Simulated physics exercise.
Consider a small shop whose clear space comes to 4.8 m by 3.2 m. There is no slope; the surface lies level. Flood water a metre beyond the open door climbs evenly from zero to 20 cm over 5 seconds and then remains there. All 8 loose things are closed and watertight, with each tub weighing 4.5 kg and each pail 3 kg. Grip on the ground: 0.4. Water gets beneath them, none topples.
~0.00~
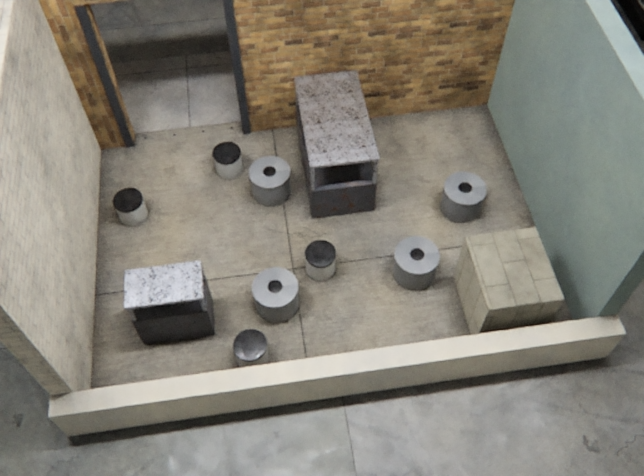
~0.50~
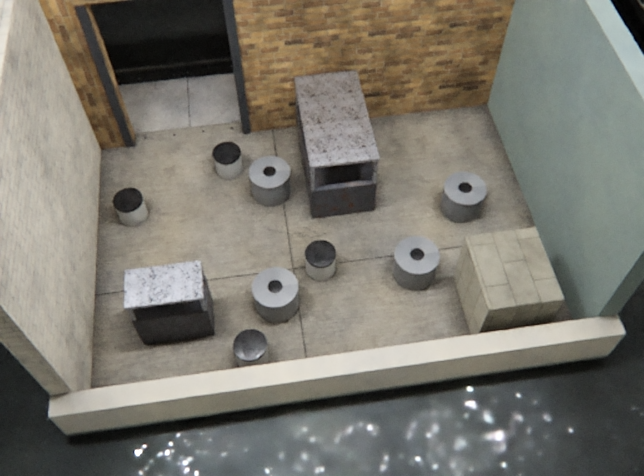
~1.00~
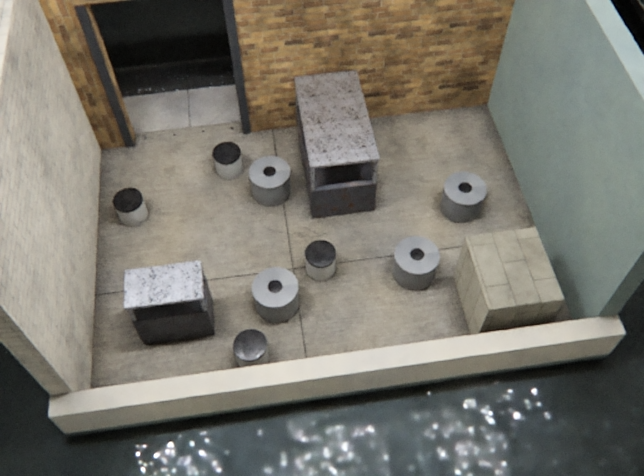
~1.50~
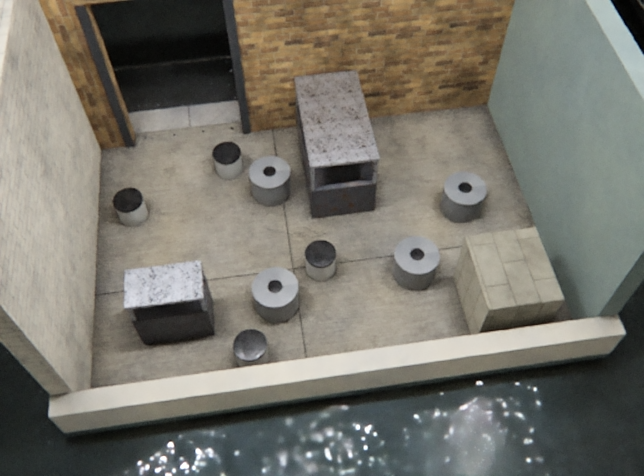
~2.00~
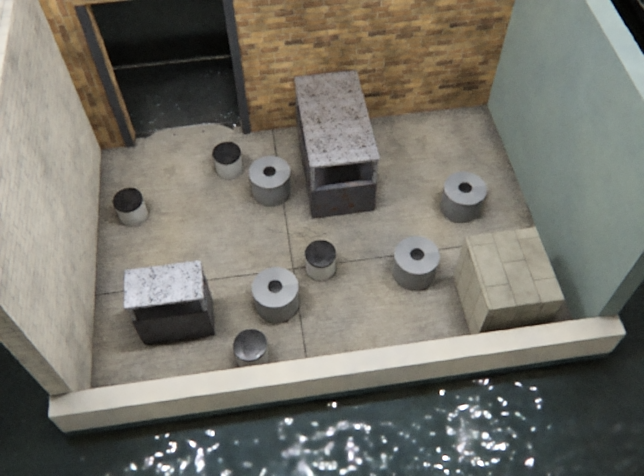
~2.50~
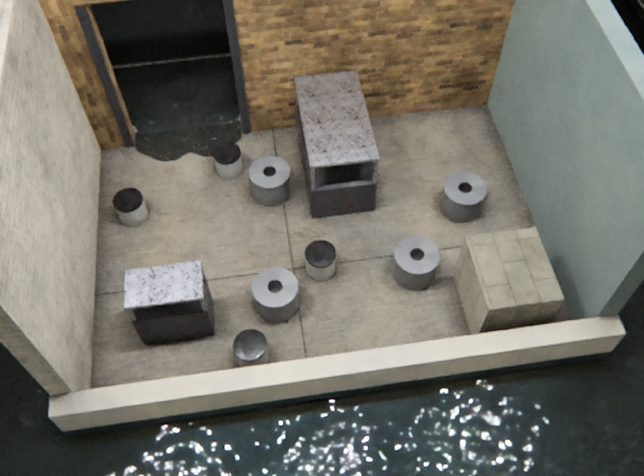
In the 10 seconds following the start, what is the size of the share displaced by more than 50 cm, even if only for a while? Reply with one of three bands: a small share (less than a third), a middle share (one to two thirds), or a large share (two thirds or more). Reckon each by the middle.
A large share, two thirds or more.
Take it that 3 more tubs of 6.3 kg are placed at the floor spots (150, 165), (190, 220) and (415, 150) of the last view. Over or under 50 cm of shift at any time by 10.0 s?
So the first ends up past the threshold, the second past the threshold, the third below the threshold.
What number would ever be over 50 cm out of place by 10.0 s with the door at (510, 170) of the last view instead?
That gives 5 of them.
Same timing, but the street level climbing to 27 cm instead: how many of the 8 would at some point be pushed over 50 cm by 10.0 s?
Under that setup the answer is 8.
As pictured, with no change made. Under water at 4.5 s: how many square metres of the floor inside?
Roughly 4.0 m2 of it is wet.
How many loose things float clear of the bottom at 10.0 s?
By my count, 6.
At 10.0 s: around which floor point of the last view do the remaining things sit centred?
They average out to somewhere around (395, 261).
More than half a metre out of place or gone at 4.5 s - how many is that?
The count is 0.
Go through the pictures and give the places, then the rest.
In the first picture, a tub at (417, 255) rests on the ground; a tub at (465, 188), on the bottom; water covers 0.0 m2; 0 of 8 have shifted.
In the second picture, a tub at (417, 255), on the bottom; a tub at (465, 188) rests on the ground; 0.0 m2 under water; 0 of 8 have shifted.
In the third picture, a tub at (417, 255), on the bottom; a tub at (465, 188), on the bottom; water covers 0.0 m2; 0 of 8 have shifted.
In the fourth picture, a tub at (417, 255), on the bottom; a tub at (465, 188) rests on the ground; 0.0 m2 under water; 0 of 8 have shifted.
In the fifth picture, a tub at (417, 255) rests on the ground; a tub at (465, 188), on the bottom; water covers 0.0 m2; 0 of 8 have shifted.
In the sixth picture, a tub at (417, 255), on the bottom; a tub at (465, 188) rests on the ground; water covers 0.2 m2; 0 of 8 have shifted.
After 3.5 s 0 of 8 are over 50 cm from their spots; 0 afloat.
After 4.5 s 0 of 8 are over 50 cm from their spots; 0 afloat.
After 7.0 s 5 of 8 are over 50 cm from their spots; 5 afloat.
After 10.0 s 8 of 8 are over 50 cm from their spots, and 8 have been at some point; 6 afloat.
